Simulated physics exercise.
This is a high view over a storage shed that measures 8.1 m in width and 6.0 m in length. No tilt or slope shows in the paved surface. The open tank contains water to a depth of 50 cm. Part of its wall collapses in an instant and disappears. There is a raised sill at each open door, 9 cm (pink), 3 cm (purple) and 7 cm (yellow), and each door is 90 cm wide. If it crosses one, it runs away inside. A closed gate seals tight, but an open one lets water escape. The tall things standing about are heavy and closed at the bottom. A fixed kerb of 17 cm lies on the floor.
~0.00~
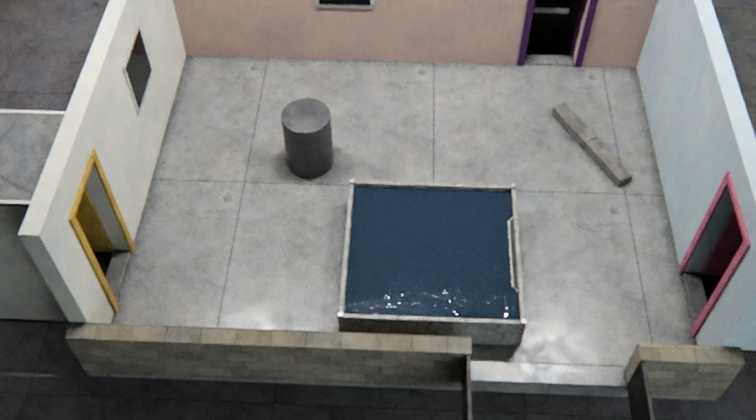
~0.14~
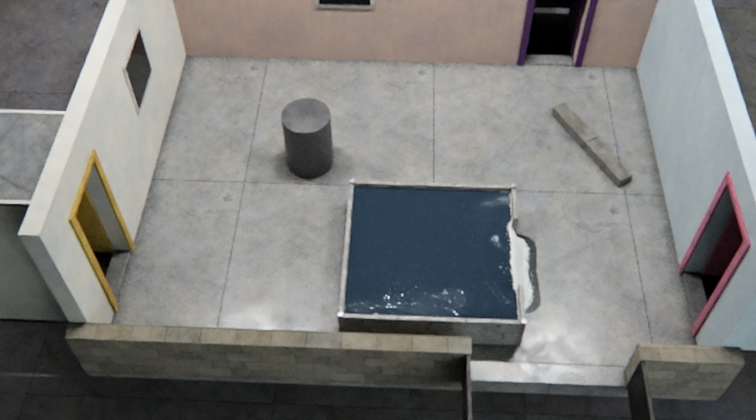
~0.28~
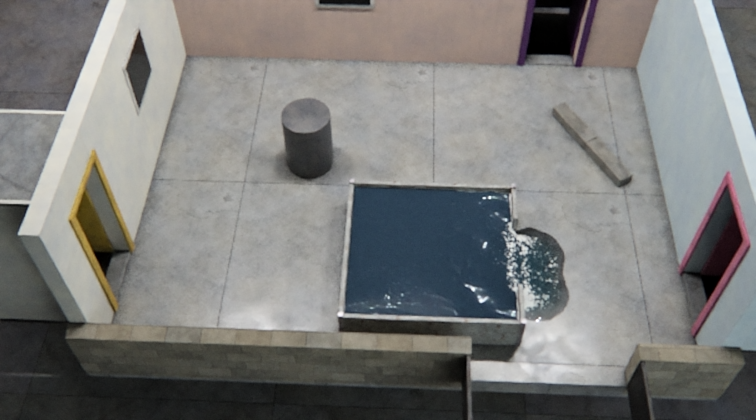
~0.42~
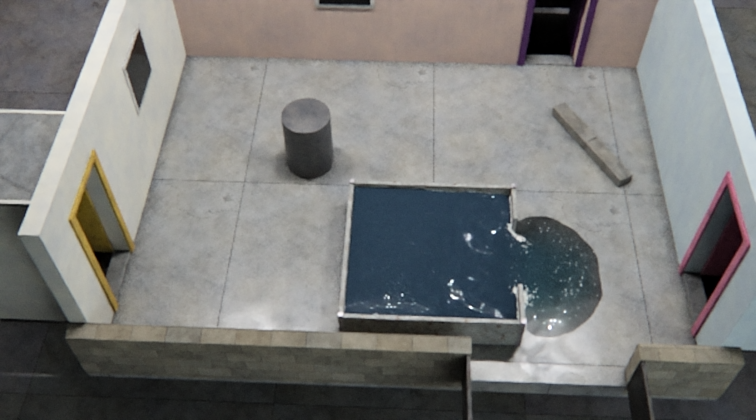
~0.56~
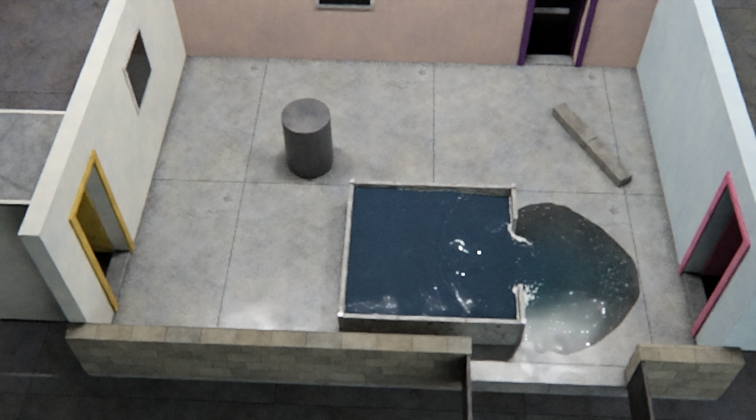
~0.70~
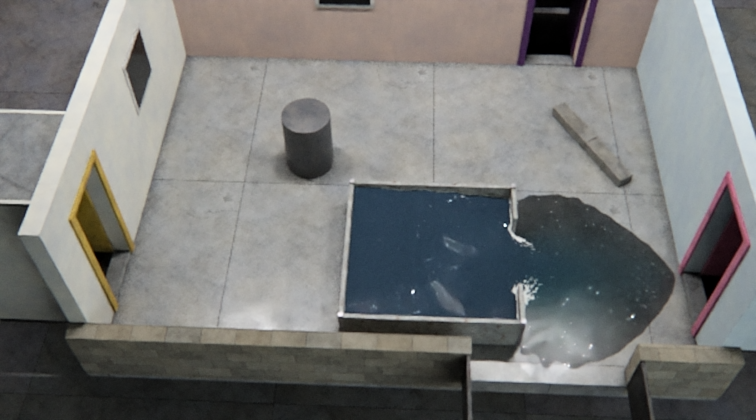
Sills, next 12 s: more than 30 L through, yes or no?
Pink door yes; purple door yes; yellow door no.
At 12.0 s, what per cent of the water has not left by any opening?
Still there: Roughly 70 %.
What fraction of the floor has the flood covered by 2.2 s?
Close to 20 in a hundred.
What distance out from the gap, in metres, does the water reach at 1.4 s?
About 2.8 m out.
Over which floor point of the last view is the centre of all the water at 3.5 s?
Centre: Roughly (507, 258) px.
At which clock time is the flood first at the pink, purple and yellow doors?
Pink 0.8 s, purple 3.2 s, yellow not in the 12 s.
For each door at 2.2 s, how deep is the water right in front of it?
Depths (cm): Pink = 26; purple = 0; yellow = 0.
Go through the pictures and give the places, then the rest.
In the first frame, still water, 50 cm deep, in the open tank at (432, 251).
In the second frame, water pours out at (513, 266) and has run 0.7 m, to (523, 239); deepest outside 25 cm, 50 cm at the open tank's back.
In the third frame, the front is at (551, 244), 0.8 m from the gap at (512, 268); 0.8 m2 of floor is under water; 50 cm left at the back of the open tank.
In the fourth frame, the front is at (589, 255), 1.2 m from the gap at (512, 268); 1.7 m2 of floor is under water; 50 cm left at the back of the open tank.
In the fifth frame, water pours out at (512, 267) and has run 1.7 m, to (627, 263); deepest outside 29 cm, 50 cm at the open tank's back.
In the sixth frame, the front is at (666, 274), 2.3 m from the gap at (512, 267); 3.8 m2 of floor is under water; 50 cm left at the back of the open tank.
After 1.4 s water covers 15 % of the floor and is deepest (29 cm) near (522, 276); pink door 18 cm at the sill, 30 L in, purple door not reached, yellow door not reached.
After 2.2 s water covers 20 % of the floor and is deepest (28 cm) near (522, 276); pink door 26 cm at the sill, 102 L in, purple door not reached, yellow door not reached.
After 3.5 s water covers 25 % of the floor and is deepest (22 cm) near (647, 280); pink door 22 cm at the sill, 220 L in, purple door 8 cm at the sill, 1 L in, yellow door not reached.
After 7.0 s water covers 50 % of the floor and is deepest (14 cm) near (672, 281); pink door 14 cm at the sill, 333 L in, purple door 8 cm at the sill, 56 L in, yellow door not reached.
After 12.0 s water covers 75 % of the floor and is deepest (8 cm) near (663, 371); pink door 8 cm at the sill, 354 L in, purple door 6 cm at the sill, 95 L in, yellow door not reached.
